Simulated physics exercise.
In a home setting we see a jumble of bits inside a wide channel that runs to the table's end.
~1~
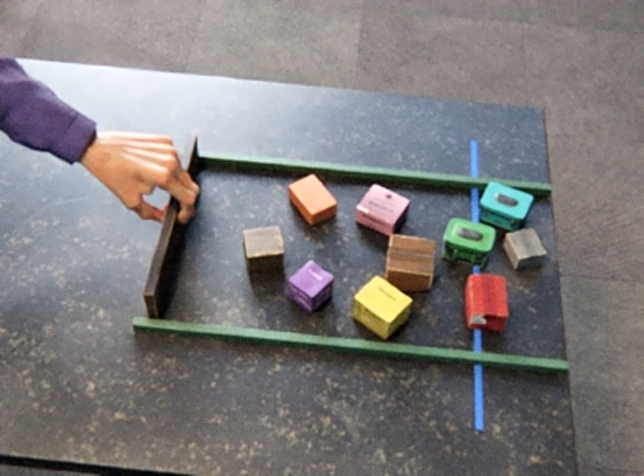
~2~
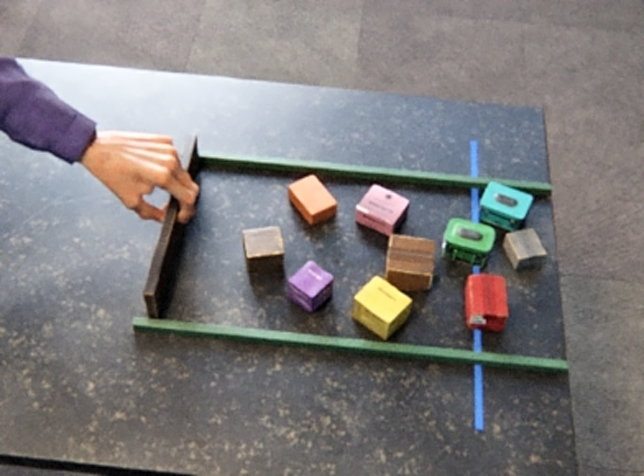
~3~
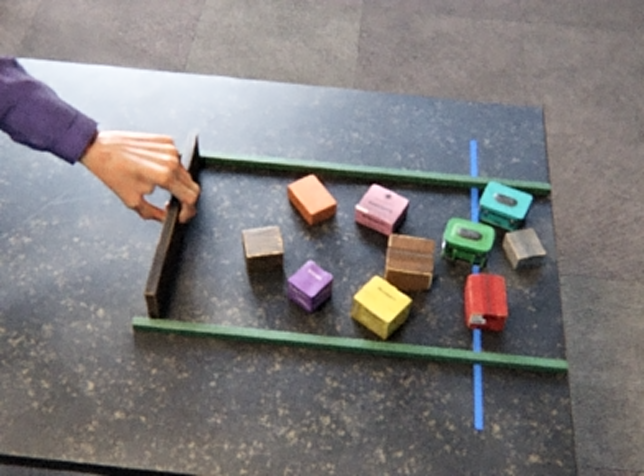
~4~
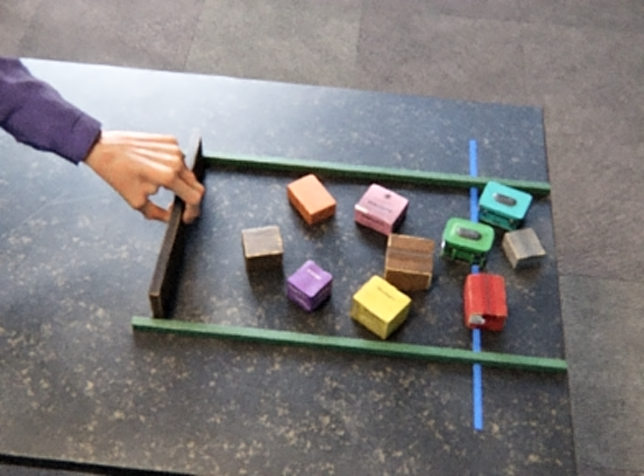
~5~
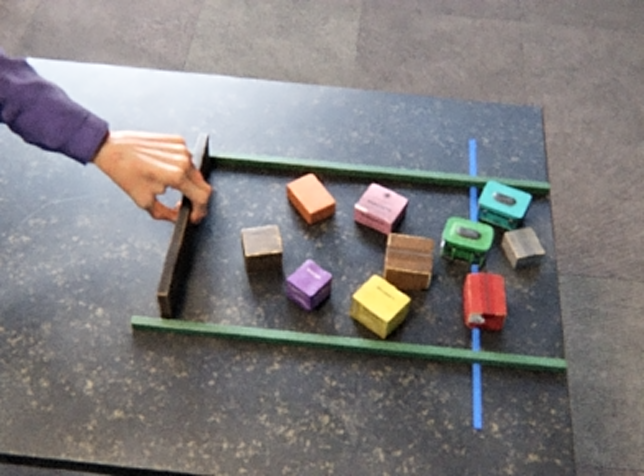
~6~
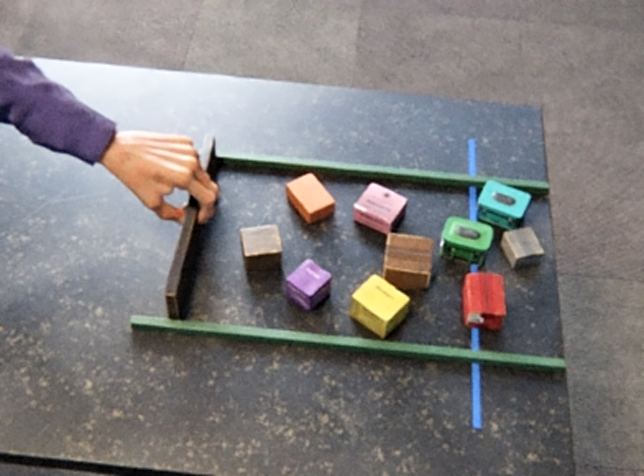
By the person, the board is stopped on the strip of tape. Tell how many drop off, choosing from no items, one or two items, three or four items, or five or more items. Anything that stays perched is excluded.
The number of pieces cleared off the edge is going to be three or four exactly.
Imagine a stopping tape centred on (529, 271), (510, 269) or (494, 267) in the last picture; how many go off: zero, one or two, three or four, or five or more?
One after another: More than four; at least five; three or four.
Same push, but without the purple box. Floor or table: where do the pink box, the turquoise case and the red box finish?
In that case the pink box stays where it is, the turquoise case goes off the edge, the red box stays where it is.
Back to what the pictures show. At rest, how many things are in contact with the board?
Number: 3.
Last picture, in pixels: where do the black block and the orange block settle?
In the last picture, roughly (495, 276) and (489, 223).
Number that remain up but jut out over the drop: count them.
0, I think.
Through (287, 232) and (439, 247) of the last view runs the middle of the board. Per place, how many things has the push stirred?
So far 3, and 10 at the second.
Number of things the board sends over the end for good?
3.
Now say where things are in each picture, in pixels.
The first frame shows grey box (524, 249); turquoise case (504, 208); red box (486, 303); board (174, 223); tape (476, 267).
The second frame shows turquoise case (504, 208); purple box (311, 287).
The third frame shows red box (486, 303); yellow box (381, 308).
The fourth frame shows grey box (523, 249); board (179, 222).
The fifth frame shows turquoise case (502, 207); green case (466, 242).
The sixth frame shows grey box (522, 248); turquoise case (502, 207); red box (484, 301); board (193, 223); tape (474, 265).
Early on, none off yet; grey box at rest near (522, 248); turquoise case at rest near (502, 207); red box at rest near (484, 301).
A while later, none off yet; grey box moving near (526, 249); turquoise case travelled a little near (526, 206); red box travelled about its own width near (533, 311).
Finally, the number that fall off is three or four; lost, red box, turquoise case and grey box.
